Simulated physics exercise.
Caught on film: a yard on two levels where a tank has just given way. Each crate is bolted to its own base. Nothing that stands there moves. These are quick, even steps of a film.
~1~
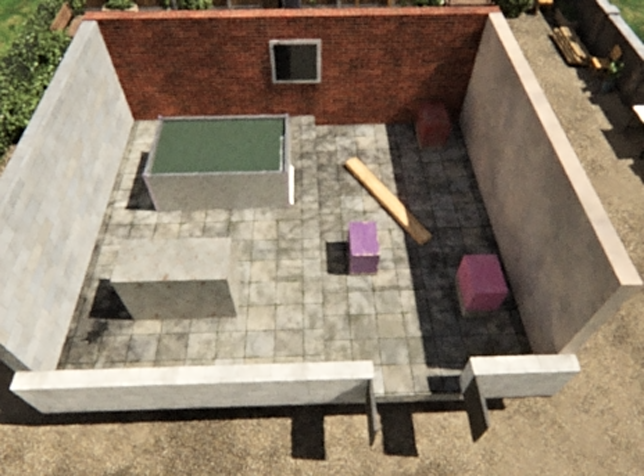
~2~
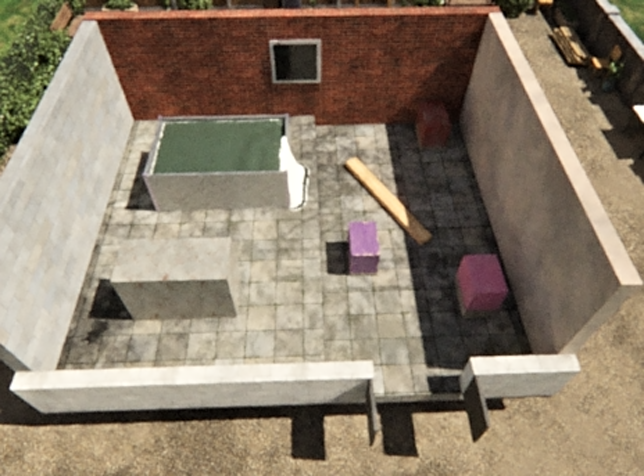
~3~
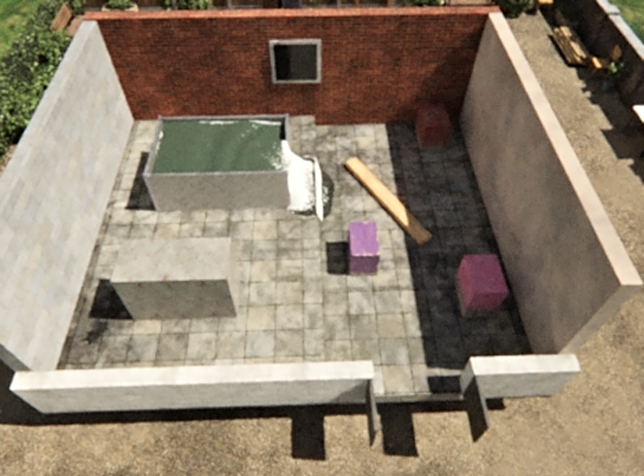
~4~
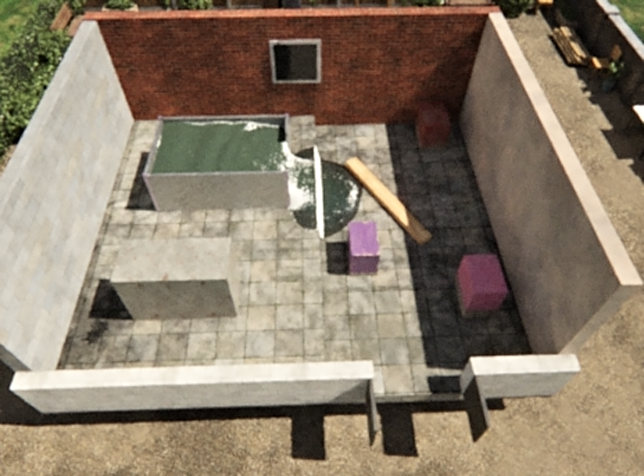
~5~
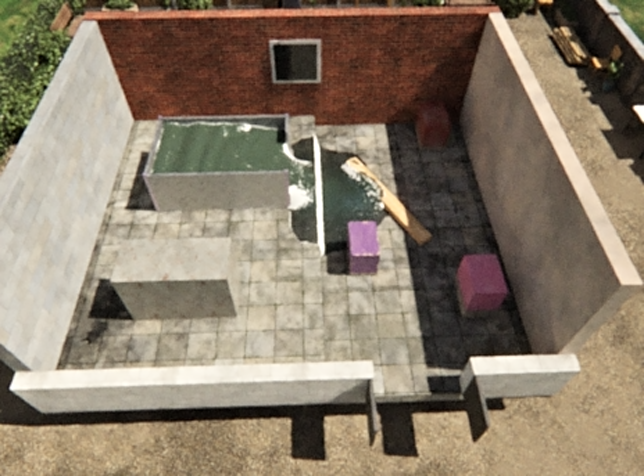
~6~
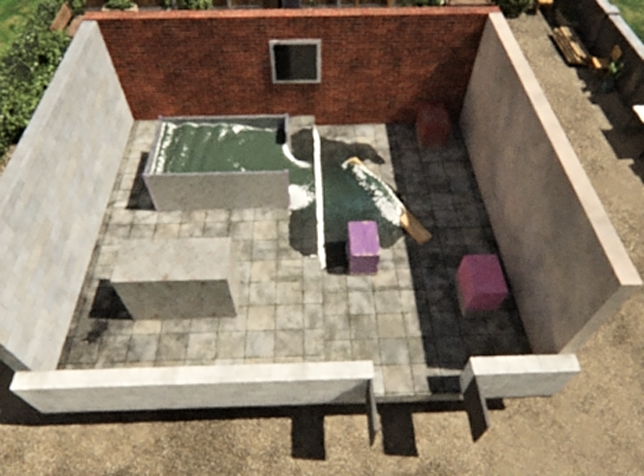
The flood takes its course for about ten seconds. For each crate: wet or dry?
The red crate gets wet; the pink crate gets wet; the purple crate gets wet.
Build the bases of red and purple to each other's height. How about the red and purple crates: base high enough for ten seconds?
Red crate is topped; purple crate takes water.
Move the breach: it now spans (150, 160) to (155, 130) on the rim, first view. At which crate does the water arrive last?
Last comes the crate marked pink.
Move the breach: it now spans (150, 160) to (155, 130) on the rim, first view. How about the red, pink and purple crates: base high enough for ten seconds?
One by one: Red crate is soaked, pink crate escapes it, purple crate ends up wet.
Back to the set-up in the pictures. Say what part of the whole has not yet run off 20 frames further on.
Some 98 per cent.
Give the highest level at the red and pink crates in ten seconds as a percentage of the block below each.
Roughly 240 per cent, then 140 per cent.
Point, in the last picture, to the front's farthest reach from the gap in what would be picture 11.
I would point to (490, 277).
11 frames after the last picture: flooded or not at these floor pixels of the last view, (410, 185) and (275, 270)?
In that order: Covered, dry.
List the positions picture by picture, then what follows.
The first picture shows the tank at (221, 147) is whole and still.
In the second picture, water pours out at (287, 173) and has run to (293, 208).
In the third picture, the front is at (325, 177), out from the gap at (287, 175).
In the fourth picture, water pours out at (287, 177) and has run to (358, 187).
In the fifth picture, the front is at (385, 210), out from the gap at (287, 177).
In the sixth picture, water pours out at (287, 177) and has run to (401, 232).
A moment on, water covers 30 % of the floor; the red crate water round its plinth, the pink crate water round its plinth, the purple crate water round its plinth.
Next, water covers 45 % of the floor; the red crate water round its plinth, the pink crate water round its plinth, the purple crate water round its plinth.
Then, water covers 50 % of the floor; the red crate water round its plinth, the pink crate water round its plinth, the purple crate water round its plinth.
Later, water covers 50 % of the floor; the red crate water round its plinth, the pink crate water round its plinth, the purple crate water round its plinth.
In the end, water covers 50 % of the floor; the red crate was topped, the pink crate was topped, the purple crate was topped.
